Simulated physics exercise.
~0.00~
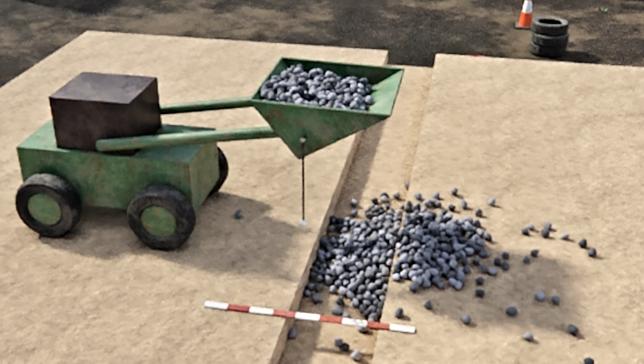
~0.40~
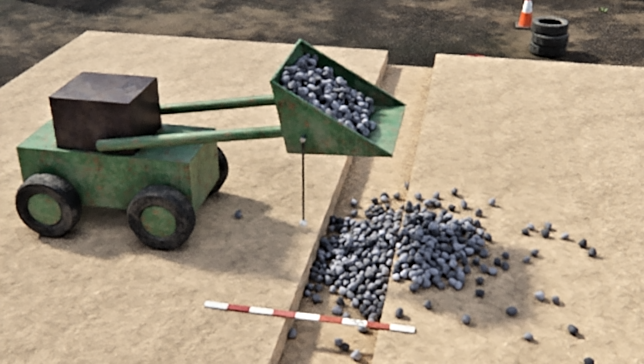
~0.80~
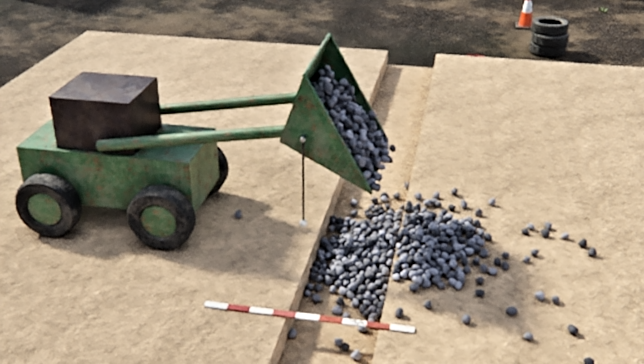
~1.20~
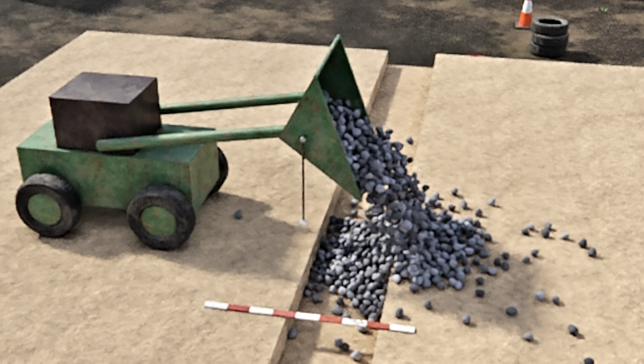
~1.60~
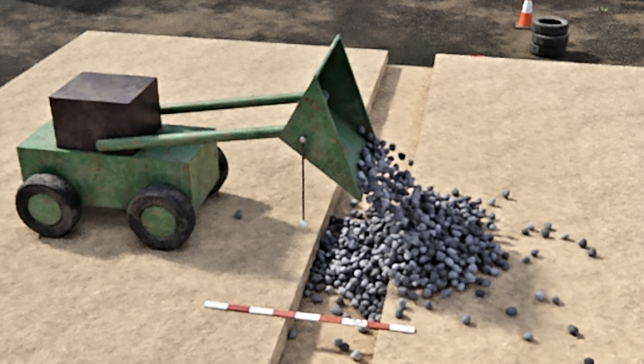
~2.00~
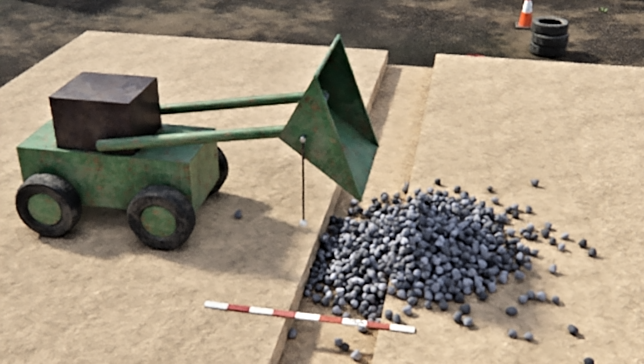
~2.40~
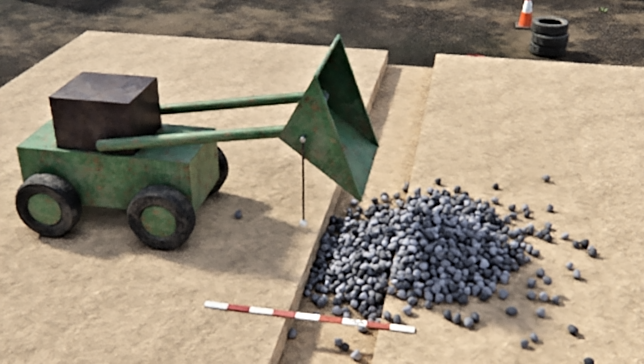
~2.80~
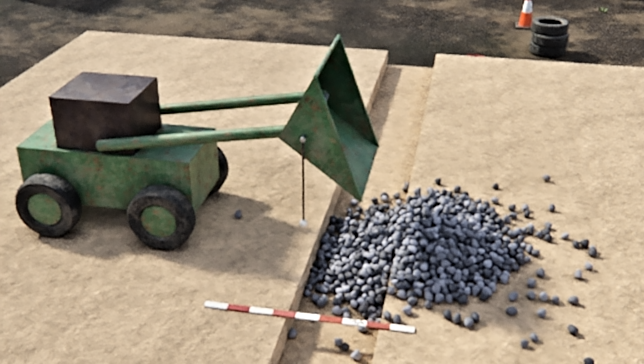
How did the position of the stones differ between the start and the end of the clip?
At the start, some stones were up in the bucket and the rest lay in and around the trench. By the end they were all on the ground in one bigger heap, with their middle farther to the right.
